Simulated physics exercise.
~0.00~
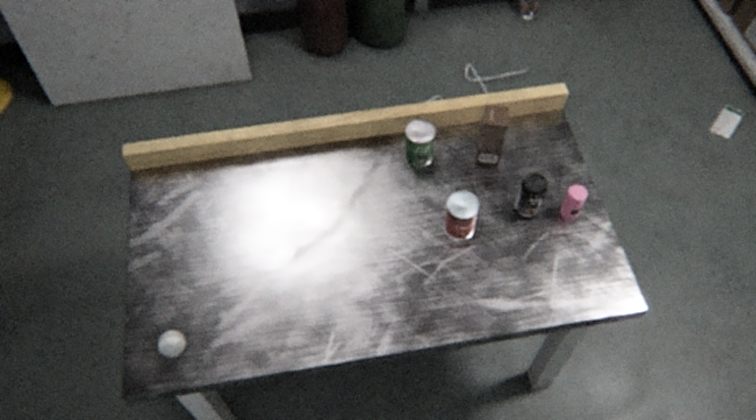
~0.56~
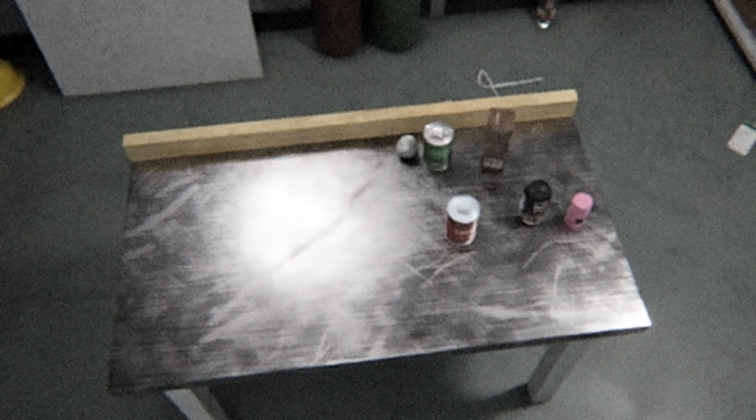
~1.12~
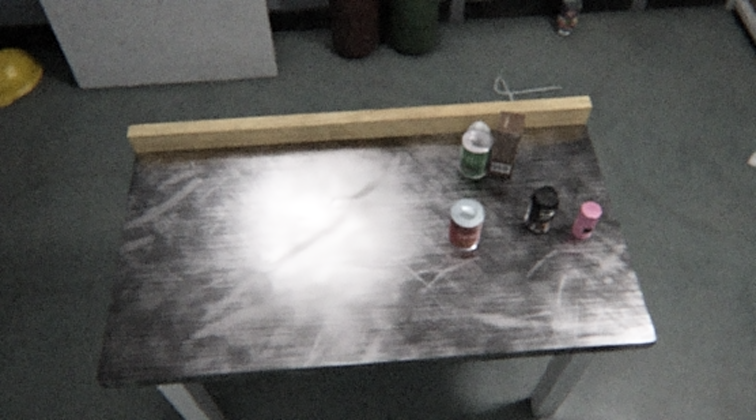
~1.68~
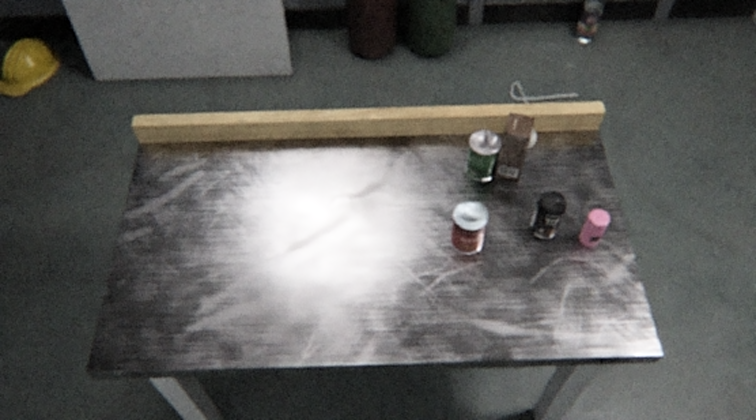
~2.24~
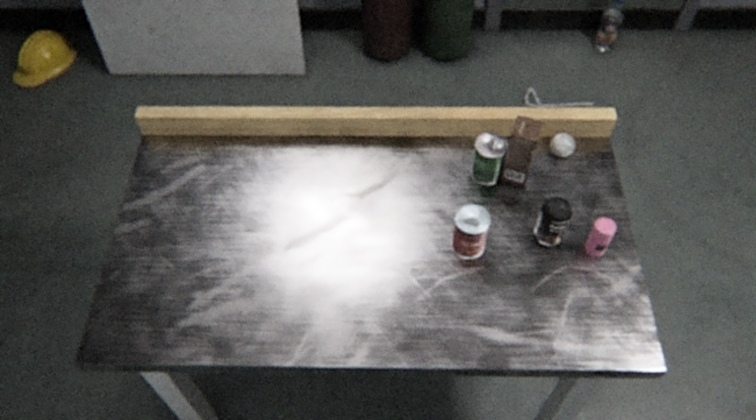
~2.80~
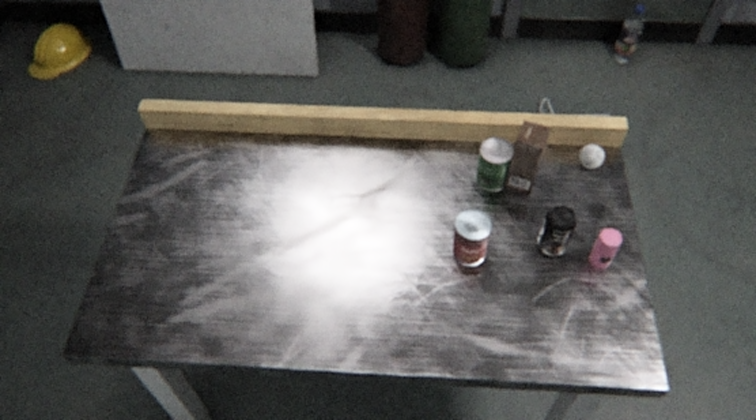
A dark, scuffed table with a bright glare at its centre stands on a grey floor, seen from above as the view drifts slightly sideways. A pale wooden rail lines its far edge, and toward the right stand a green tin, a brown carton, a red tin, a black can and a pink shaker. A white ball starts near the left front corner and travels to the rail beside the green tin. The tin shifts right, staying upright near the carton. The ball carries on past the carton and ends near the far right corner, the other items still standing in place.
